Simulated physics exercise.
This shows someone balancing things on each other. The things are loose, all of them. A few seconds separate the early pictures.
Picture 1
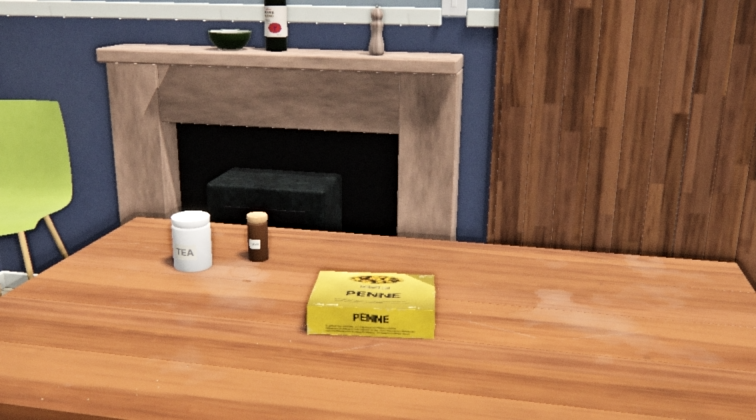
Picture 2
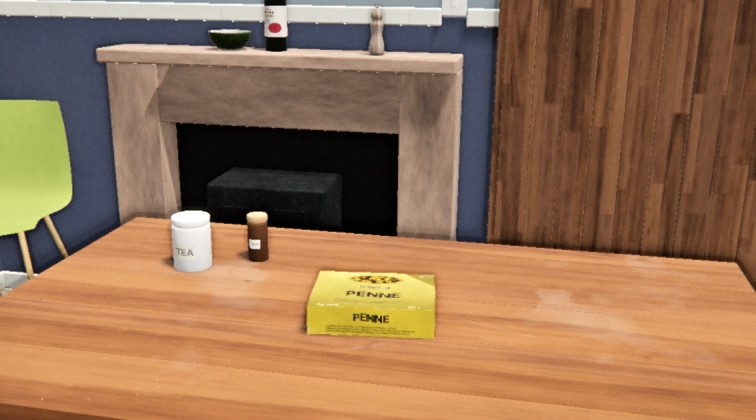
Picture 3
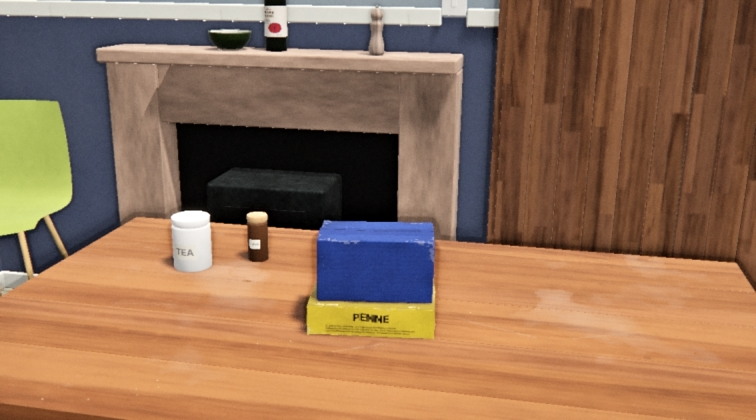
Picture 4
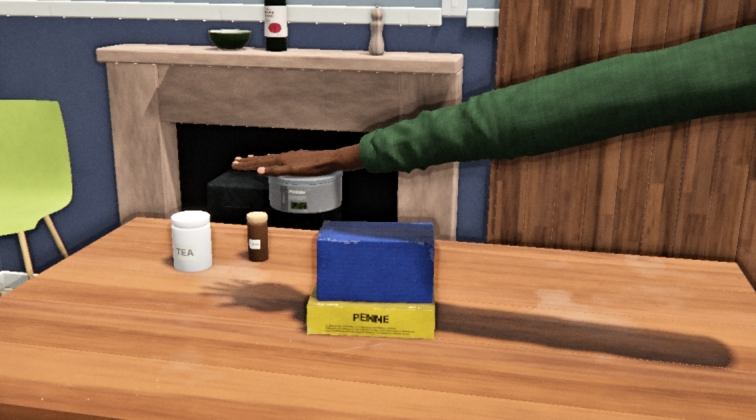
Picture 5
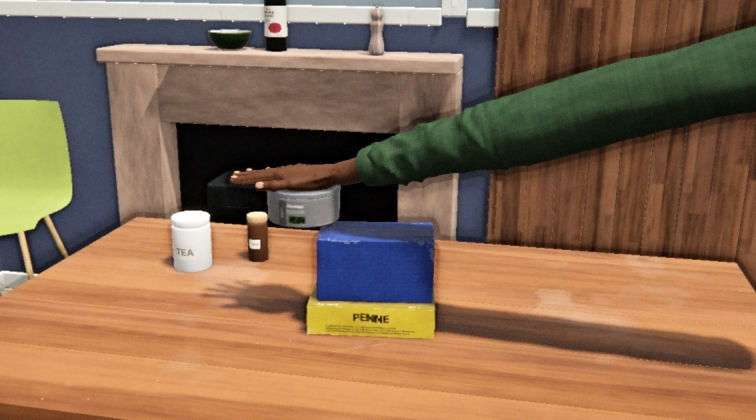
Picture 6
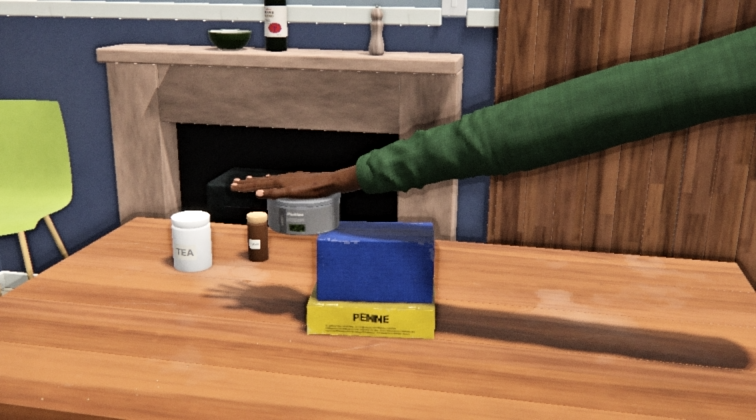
A hand lowers a grey tub behind a blue box sitting on the yellow packet.
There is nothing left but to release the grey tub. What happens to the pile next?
The pile collapses.
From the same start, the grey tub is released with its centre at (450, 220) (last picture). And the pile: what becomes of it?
The pile then goes over.
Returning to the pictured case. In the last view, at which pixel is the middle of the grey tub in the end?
Close to pixel (211, 296).
Then, 0.40 s past the last view, grey tub now fallen.
Then, 0.60 s past the last view, things are still on the move.
Finally, fallen, grey tub; the other 4 still in place. Final places as the last picture's camera would see them, grey tub near (212, 296). The pile comes apart.
